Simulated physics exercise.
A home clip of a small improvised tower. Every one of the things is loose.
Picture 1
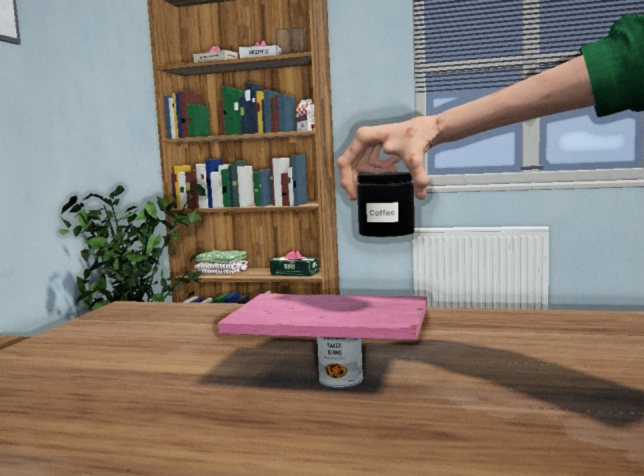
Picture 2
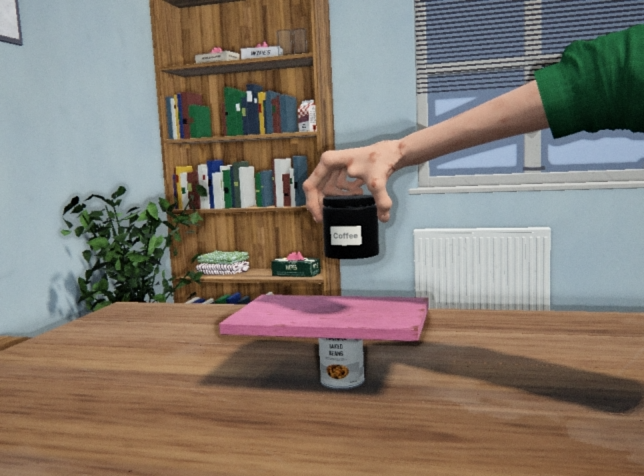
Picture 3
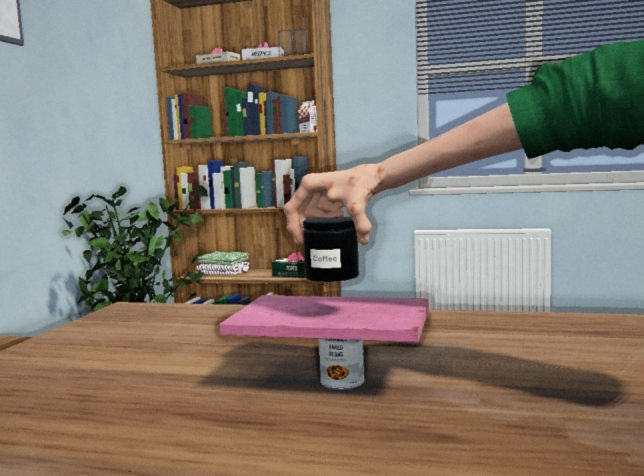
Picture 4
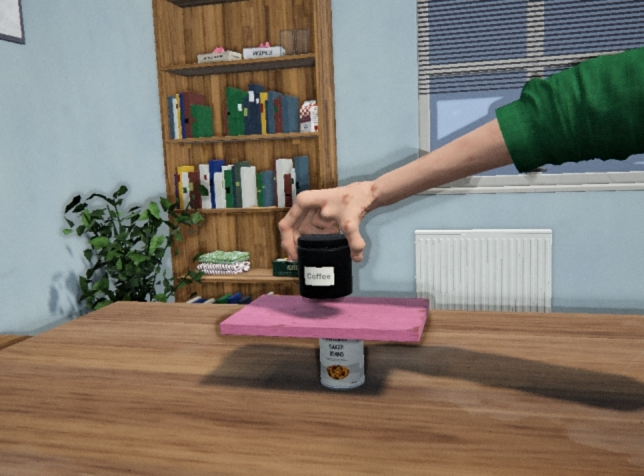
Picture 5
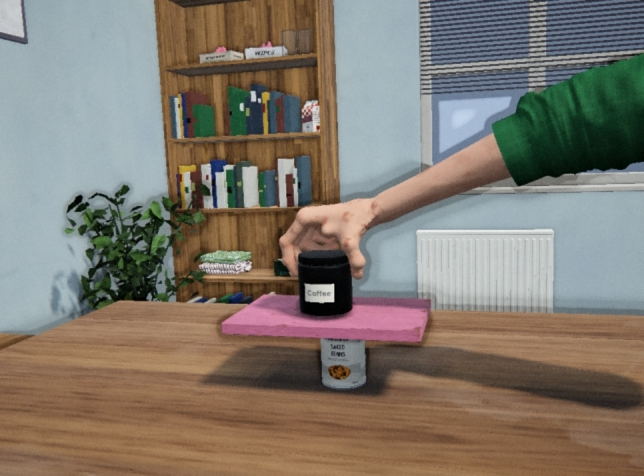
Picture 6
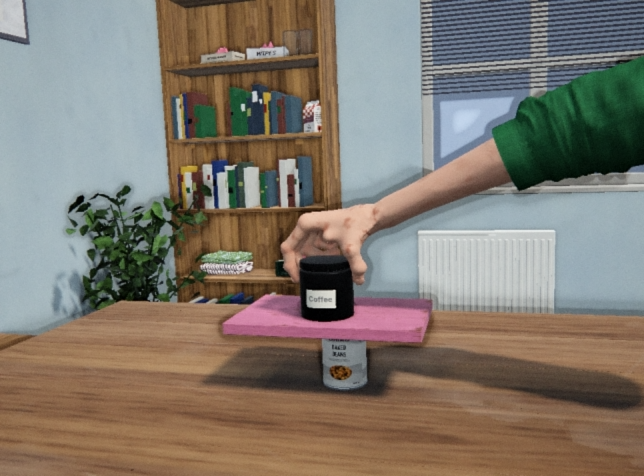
A hand in a green sleeve moved a black coffee jar left and down onto a pink board balanced on a small can on a wooden table, and kept its fingers around the jar.
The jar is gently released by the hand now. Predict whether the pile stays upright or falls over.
Prediction: It stays upright.
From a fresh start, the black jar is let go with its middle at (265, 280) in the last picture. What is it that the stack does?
Result: The stack tips over.
Then, 0.10 s after the last picture, nothing has stirred.
Then, 0.40 s after the last picture, black jar resting near (327, 288).
At rest, all 3 in place. Seen from the same camera at the end, black jar near (327, 288). The stack keeps its balance.
